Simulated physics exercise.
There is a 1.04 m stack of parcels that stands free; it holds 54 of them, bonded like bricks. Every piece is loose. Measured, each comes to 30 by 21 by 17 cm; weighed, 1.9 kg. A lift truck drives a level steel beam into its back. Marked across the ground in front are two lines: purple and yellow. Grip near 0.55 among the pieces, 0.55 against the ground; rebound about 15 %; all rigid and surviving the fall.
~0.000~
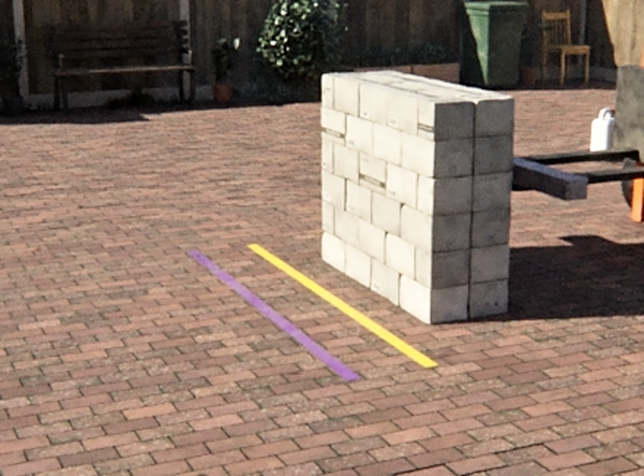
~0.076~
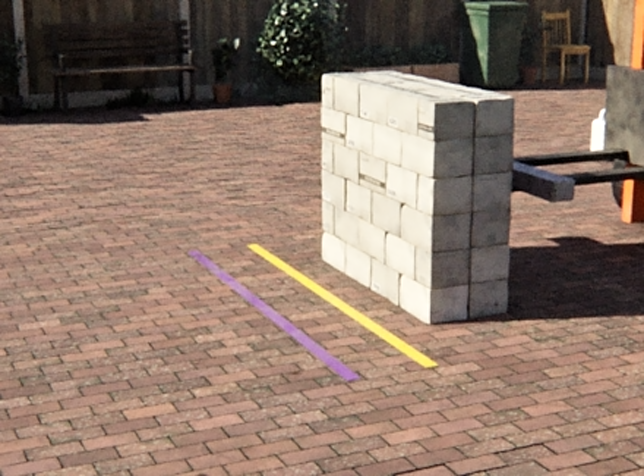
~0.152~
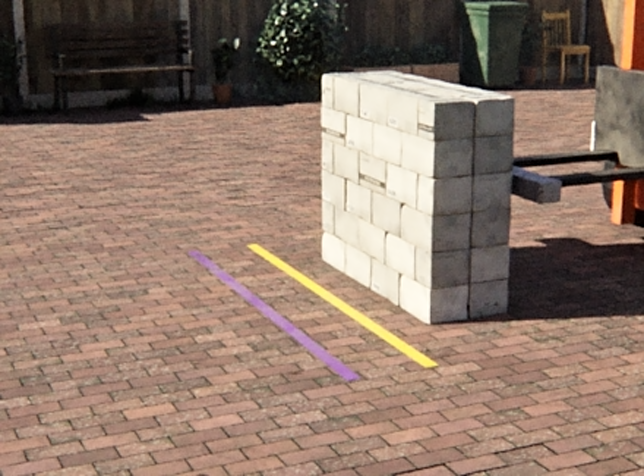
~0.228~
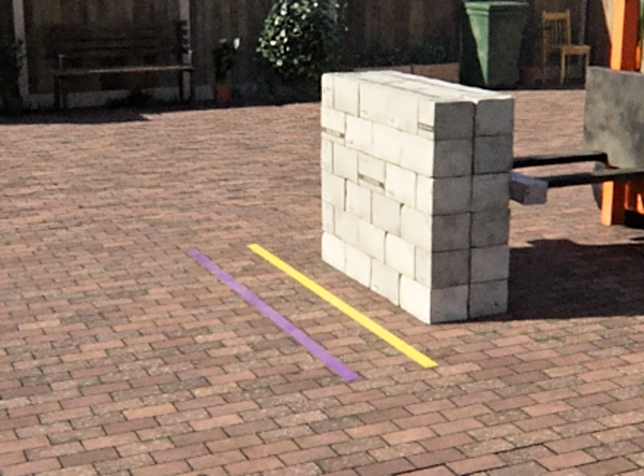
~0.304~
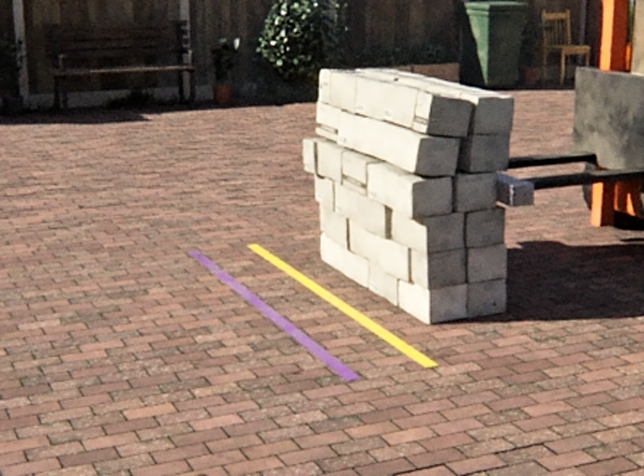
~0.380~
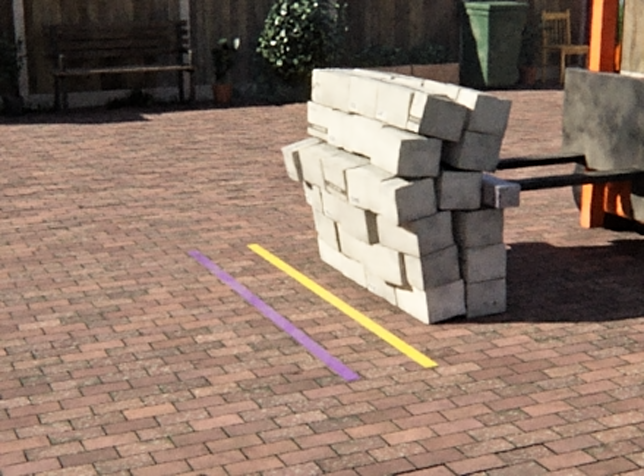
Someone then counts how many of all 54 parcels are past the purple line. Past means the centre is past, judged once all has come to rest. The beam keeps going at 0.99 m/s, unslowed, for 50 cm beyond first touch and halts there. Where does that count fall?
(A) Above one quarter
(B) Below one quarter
Above one quarter (A).
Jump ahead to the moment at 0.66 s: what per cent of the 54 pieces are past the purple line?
0 per cent.
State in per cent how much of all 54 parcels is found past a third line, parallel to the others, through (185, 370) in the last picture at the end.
About 10 per cent.
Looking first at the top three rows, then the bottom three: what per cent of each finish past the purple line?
I'd put the top at 60 per cent and the bottom at 10 per cent.
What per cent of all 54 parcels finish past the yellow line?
About 60 per cent.
Around 0.48 s, none of the 54 parcels past the purple line, 50 disturbed.
Around 0.90 s, 9 of the 54 parcels past the purple line.
Around 1.40 s, 19 of the 54 parcels past the purple line.
Finally (2.9 s), 19 of the 54 parcels past the purple line. That is 35 per cent.
